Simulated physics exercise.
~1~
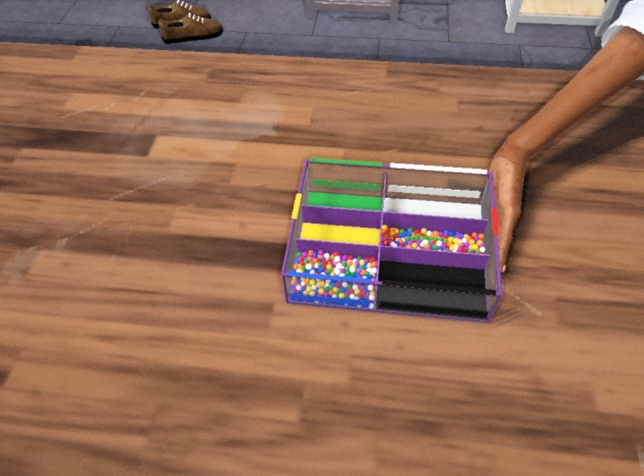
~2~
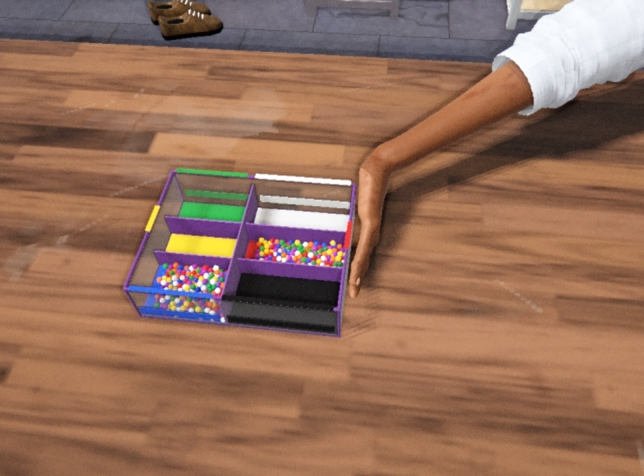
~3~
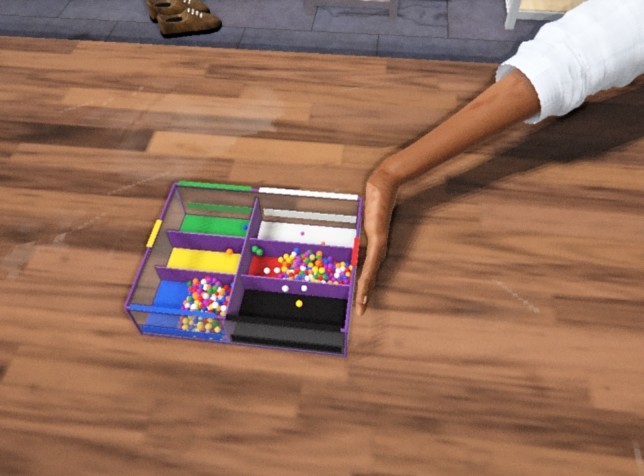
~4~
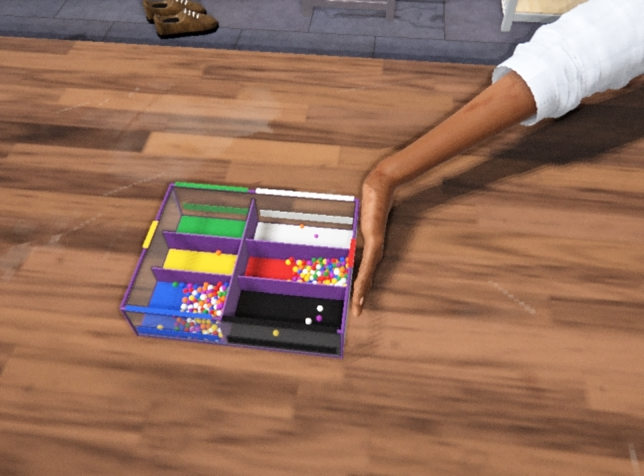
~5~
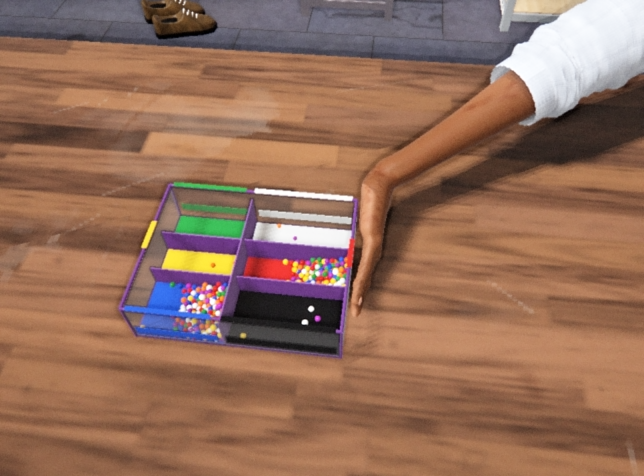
A hand in a white sleeve slid a divided tray of colorful beads leftward across a wooden floor and stopped, and the beads shifted to the right within their blue and red sections, a few hopping into neighboring ones before everything settled.
